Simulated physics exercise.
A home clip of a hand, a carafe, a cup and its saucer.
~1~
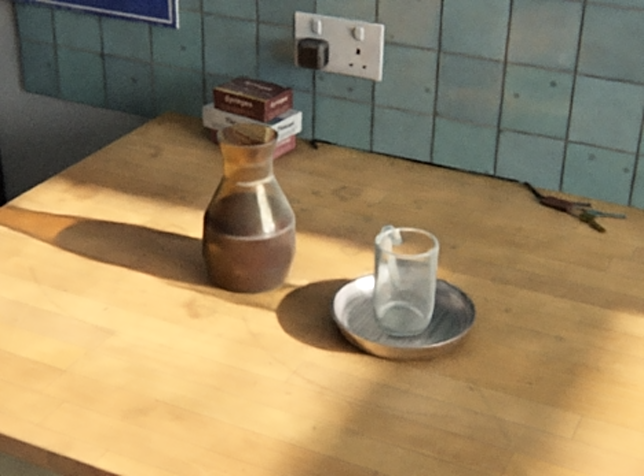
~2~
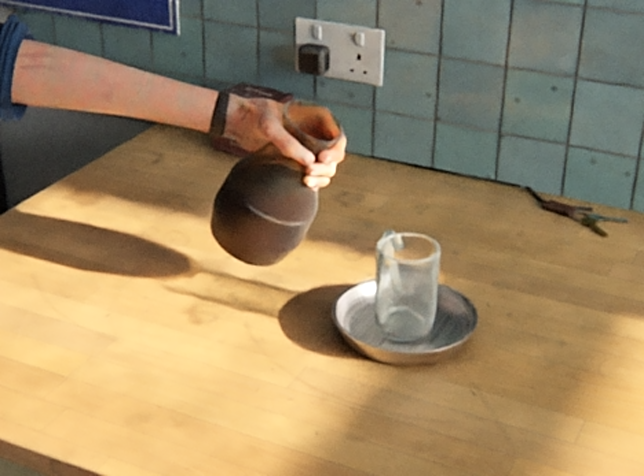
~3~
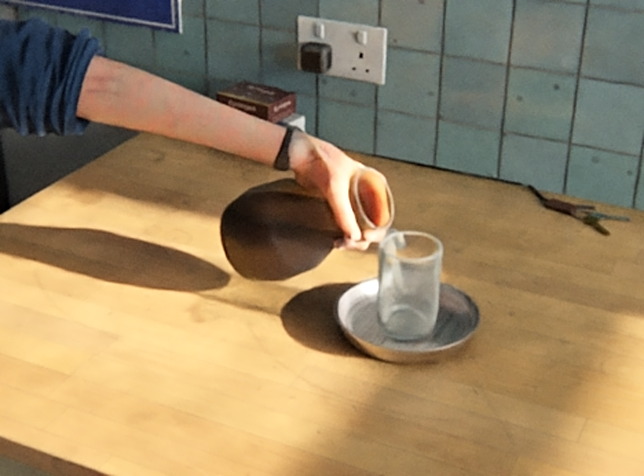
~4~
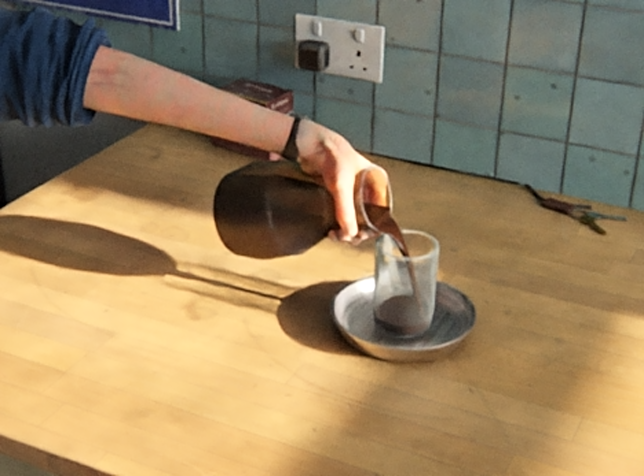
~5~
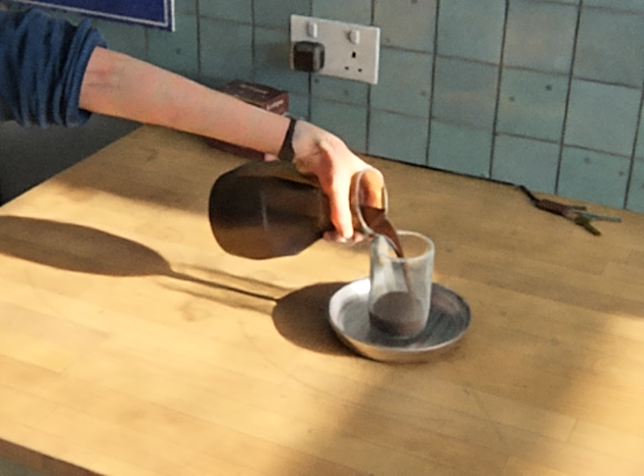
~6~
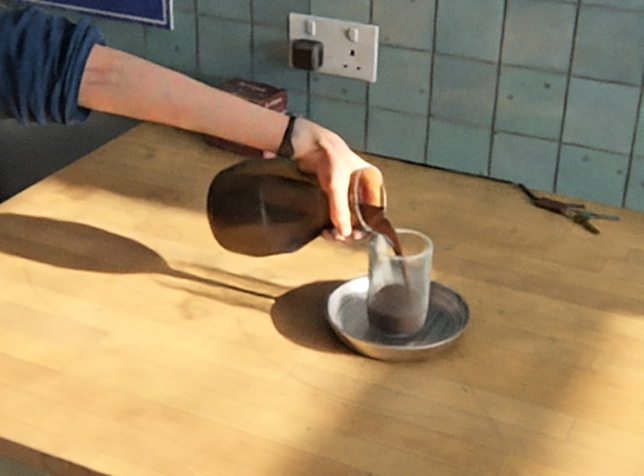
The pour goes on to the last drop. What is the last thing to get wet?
It floods on to the top.
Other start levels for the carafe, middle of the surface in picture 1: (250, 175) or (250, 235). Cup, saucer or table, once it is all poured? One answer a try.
In that order: Over both, reaches the saucer.
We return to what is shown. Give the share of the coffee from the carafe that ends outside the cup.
Roughly 60 per cent.
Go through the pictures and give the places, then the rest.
In the first frame, before the pour; carafe (248, 204) about half full; cup (404, 280) empty; saucer (375, 345) dry.
In the second frame, the carafe is on its way; carafe (281, 179) tipped 30° with all of its load; cup (406, 285) empty.
In the third frame, the coffee nears the lip; carafe (311, 220) tipped 60° with all of its load; cup (408, 284) empty.
In the fourth frame, pouring; carafe (307, 206) tipped 70° with nearly all of its load; cup nearly empty, surface at (403, 312).
In the fifth frame, pouring; carafe (302, 207) tipped 70° with nearly all of its load; cup (400, 283) nearly empty.
In the sixth frame, pouring; carafe (302, 204) tipped 70° with nearly all of its load; cup about a quarter full, surface at (397, 303); saucer (369, 347) dry.
A moment on, the cup is full to the brim; the saucer is wet, with room to spare.
Further on, the cup is full to the brim; the saucer is full and running over.
When it is over, the cup is full to the brim; the saucer is full and running over.
